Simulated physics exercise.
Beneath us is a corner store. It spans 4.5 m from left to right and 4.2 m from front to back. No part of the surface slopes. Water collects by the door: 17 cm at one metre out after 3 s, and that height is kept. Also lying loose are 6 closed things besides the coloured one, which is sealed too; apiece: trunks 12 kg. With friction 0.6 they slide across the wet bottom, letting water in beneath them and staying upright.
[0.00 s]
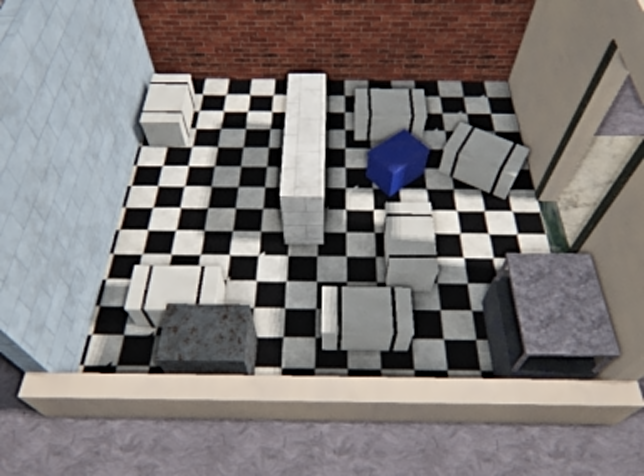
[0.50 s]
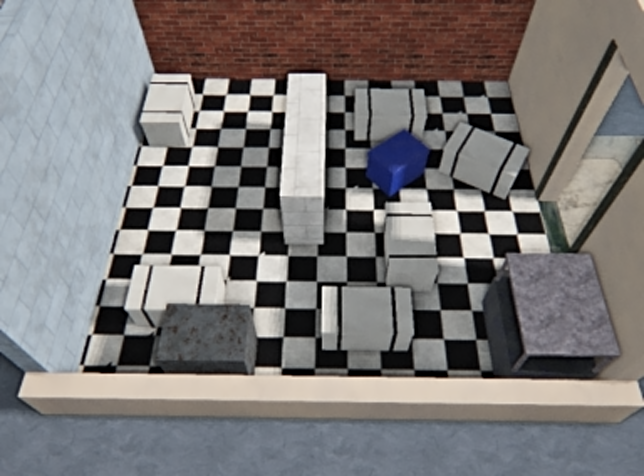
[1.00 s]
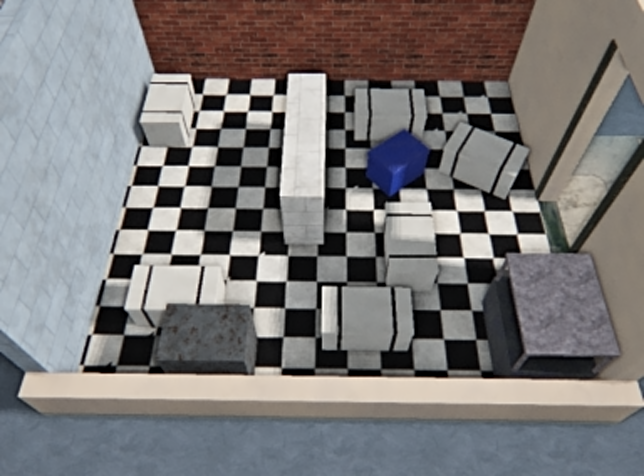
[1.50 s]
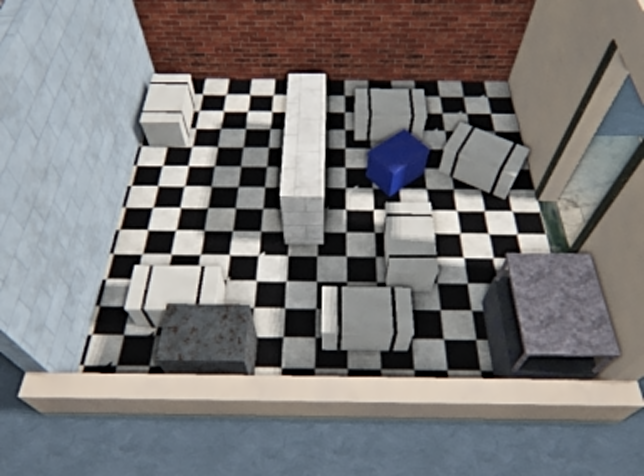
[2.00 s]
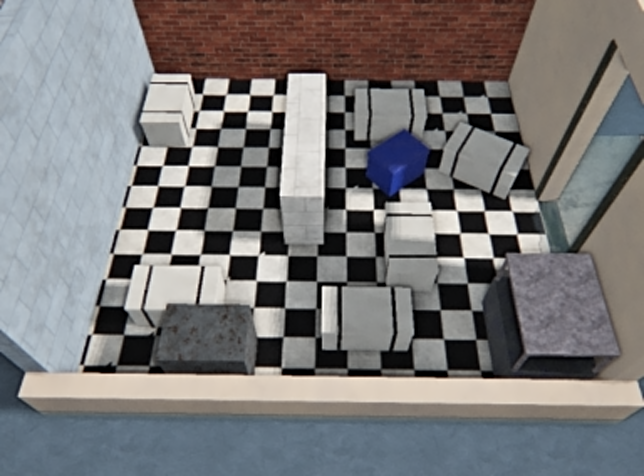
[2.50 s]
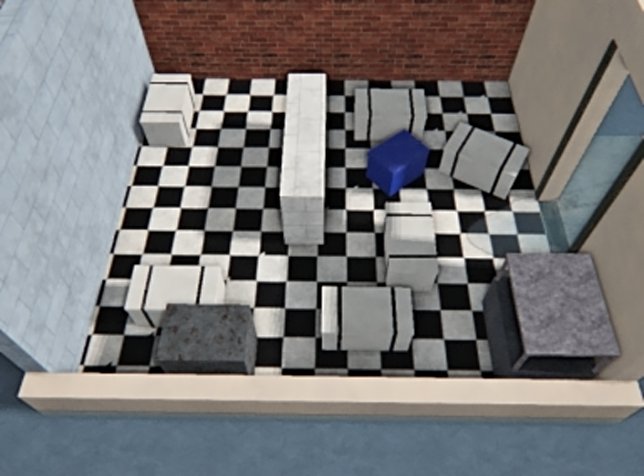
A small store with a black-and-white checkered floor, a brick back wall and a doorway on the right is seen from high in front by a still camera. A tall white shelf unit stands near the middle, with a blue chest right of it among pale banded boxes, and dark grey blocks sit along the front. Water spreads over the ground outside, then slips thinly through the doorway onto the tiles, while everything inside stays put.
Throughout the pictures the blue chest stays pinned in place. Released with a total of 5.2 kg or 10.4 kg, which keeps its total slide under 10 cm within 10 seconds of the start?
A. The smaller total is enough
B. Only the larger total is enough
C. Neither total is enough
(C) Neither total is enough.
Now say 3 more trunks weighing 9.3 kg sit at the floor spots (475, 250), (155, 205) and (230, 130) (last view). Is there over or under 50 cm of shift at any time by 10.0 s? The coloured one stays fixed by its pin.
In the order given, beyond the mark, then within the mark, and last within the mark.
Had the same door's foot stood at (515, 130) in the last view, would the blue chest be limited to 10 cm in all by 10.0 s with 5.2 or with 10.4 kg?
In that case neither load is enough.
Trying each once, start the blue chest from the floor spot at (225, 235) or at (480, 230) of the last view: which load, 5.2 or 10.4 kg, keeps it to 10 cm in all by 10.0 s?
In turn: Only the heavier mass works; no mass works.
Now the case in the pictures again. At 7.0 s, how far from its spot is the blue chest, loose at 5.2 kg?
Shift: About 30 cm.
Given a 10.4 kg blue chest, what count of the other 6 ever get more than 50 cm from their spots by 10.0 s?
Answer: 4.
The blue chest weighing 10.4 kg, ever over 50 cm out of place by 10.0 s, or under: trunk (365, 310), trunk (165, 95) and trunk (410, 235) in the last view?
Well, that's beyond half a metre, below half a metre, and beyond half a metre.
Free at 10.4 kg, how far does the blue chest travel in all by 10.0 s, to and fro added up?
The total path comes to around 80 cm.
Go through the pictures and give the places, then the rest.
The blue chest at (399, 151), on the bottom; water covers 0.0 m2; 0 of 7 have shifted, in the first picture.
The blue chest at (399, 151) rests on the ground; 0.0 m2 under water; 0 of 7 have shifted, in the second picture.
The blue chest at (399, 151), on the bottom; water covers 0.0 m2; 0 of 7 have shifted, in the third picture.
The blue chest at (399, 151), on the bottom; 0.0 m2 under water; 0 of 7 have shifted, in the fourth picture.
The blue chest at (399, 151), on the bottom; 0.0 m2 under water; 0 of 7 have shifted, in the fifth picture.
The blue chest at (399, 151), on the bottom; 0.5 m2 under water; 0 of 7 have shifted, in the sixth picture.
After 3.5 s the blue chest would be 0 cm from its start with 5.2 kg and 0 cm from its start with 10.4 kg; 1 cm of water round it then.
After 4.5 s the blue chest would be 33 cm from its start with 5.2 kg and 13 cm from its start with 10.4 kg; 3 cm of water round it then.
After 7.0 s the blue chest would be 33 cm from its start with 5.2 kg and 38 cm from its start with 10.4 kg; 6 cm of water round it then.
After 10.0 s the blue chest would be 74 cm from its start with 5.2 kg and 71 cm from its start with 10.4 kg; 3 cm of water round it then.
